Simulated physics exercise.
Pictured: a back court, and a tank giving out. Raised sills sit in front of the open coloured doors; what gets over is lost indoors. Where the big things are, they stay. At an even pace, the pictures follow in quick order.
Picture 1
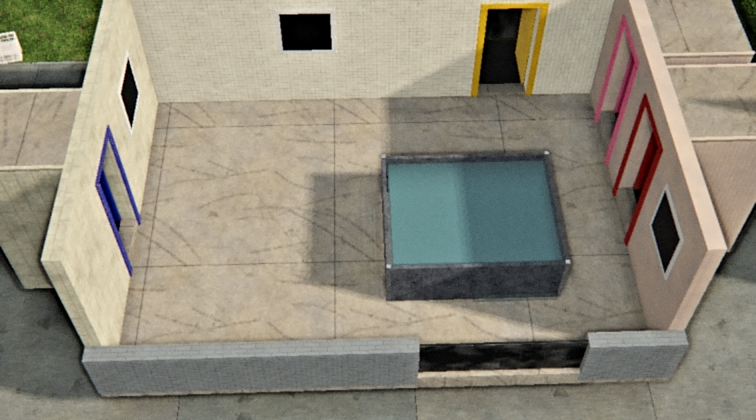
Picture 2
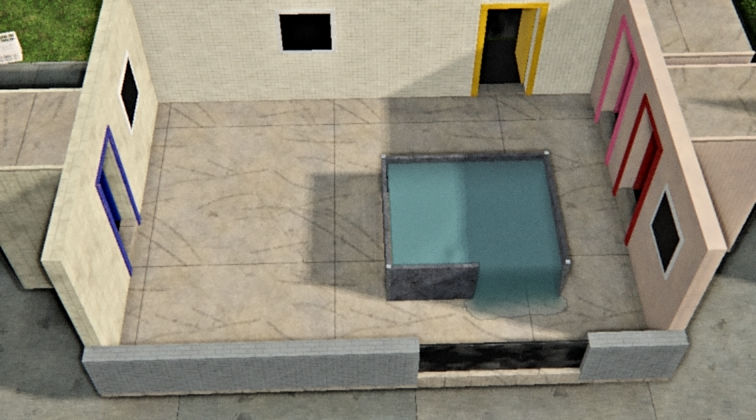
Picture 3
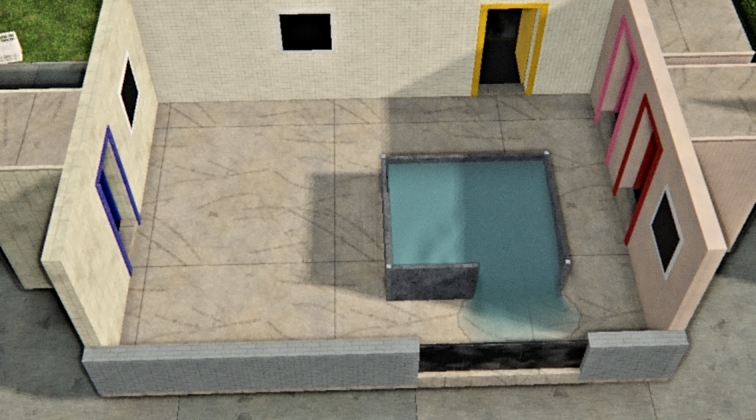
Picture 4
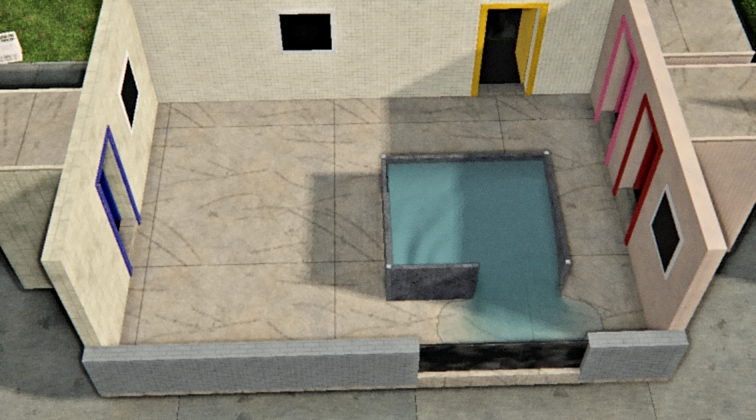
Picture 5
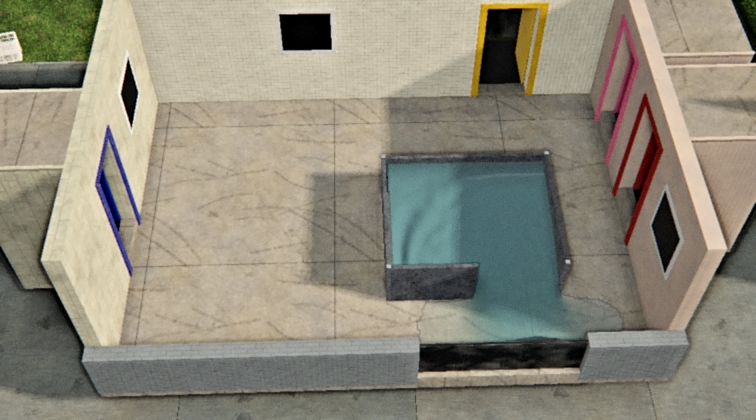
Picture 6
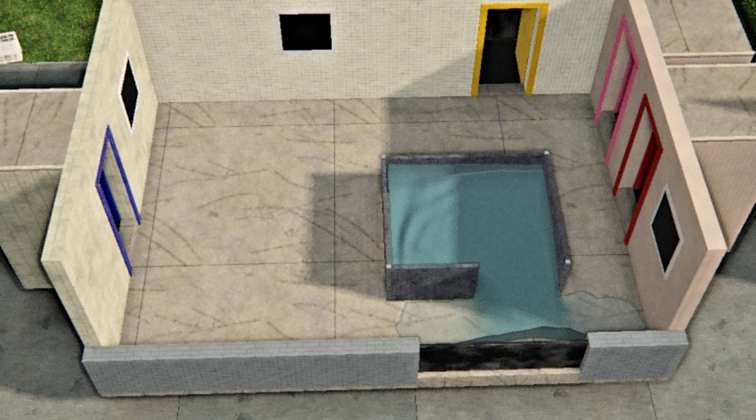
Water pours through a gap in the tank's front wall and spreads across the courtyard floor.
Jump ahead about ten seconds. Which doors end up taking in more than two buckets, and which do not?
Result: I expect the red door to stay within two buckets, I expect the blue door to stay within two buckets, I expect the yellow door to go over the limit, I expect the pink door to stay within two buckets.
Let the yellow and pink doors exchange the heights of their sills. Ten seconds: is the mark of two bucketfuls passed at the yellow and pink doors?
Then: The yellow door keeps below it, the pink door goes over.
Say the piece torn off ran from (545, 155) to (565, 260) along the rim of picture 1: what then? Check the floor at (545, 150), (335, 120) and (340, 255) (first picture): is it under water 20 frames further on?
Sequence: Wetted / wetted / spared.
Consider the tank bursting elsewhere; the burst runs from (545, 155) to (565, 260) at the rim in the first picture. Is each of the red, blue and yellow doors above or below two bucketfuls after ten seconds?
Against the threshold, the red door beats it, the blue door misses it and the yellow door beats it.
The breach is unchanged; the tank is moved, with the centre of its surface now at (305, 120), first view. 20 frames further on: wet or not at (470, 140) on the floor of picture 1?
Unflooded.
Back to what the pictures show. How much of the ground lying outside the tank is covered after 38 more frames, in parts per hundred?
The answer is around 90 per cent.
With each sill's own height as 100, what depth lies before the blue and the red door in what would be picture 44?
Roughly 60 and 30 %.
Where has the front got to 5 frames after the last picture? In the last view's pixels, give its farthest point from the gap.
At about (263, 367).
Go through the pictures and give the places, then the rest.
The first frame shows still water in the tank at (471, 211).
In the second frame, the front is at (563, 300), out from the gap at (517, 283).
In the third frame, the front is at a hidden place, out from the gap at (517, 285).
In the fourth frame, water pours out at (517, 286) and has run to a hidden place.
In the fifth frame, the front is at a hidden place, out from the gap at (517, 286).
In the sixth frame, water pours out at (516, 286) and has run to a hidden place.
A moment on, water covers 15 % of the floor; the red door not reached, the blue door not reached, the yellow door not reached, the pink door not reached.
Next, water covers 40 % of the floor; the red door wet at the sill, nothing in, the blue door not reached, the yellow door not reached, the pink door not reached.
Then, water covers 60 % of the floor; the red door wet at the sill, nothing in, the blue door wet at the sill, nothing in, the yellow door over two buckets in, the pink door wet at the sill, nothing in.
Later, water covers 90 % of the floor; the red door wet at the sill, nothing in, the blue door wet at the sill, nothing in, the yellow door far over two buckets in, the pink door wet at the sill, nothing in.
In the end, water covers 100 % of the floor; the red door wet at the sill, nothing in, the blue door wet at the sill, nothing in, the yellow door far over two buckets in, the pink door wet at the sill, nothing in.
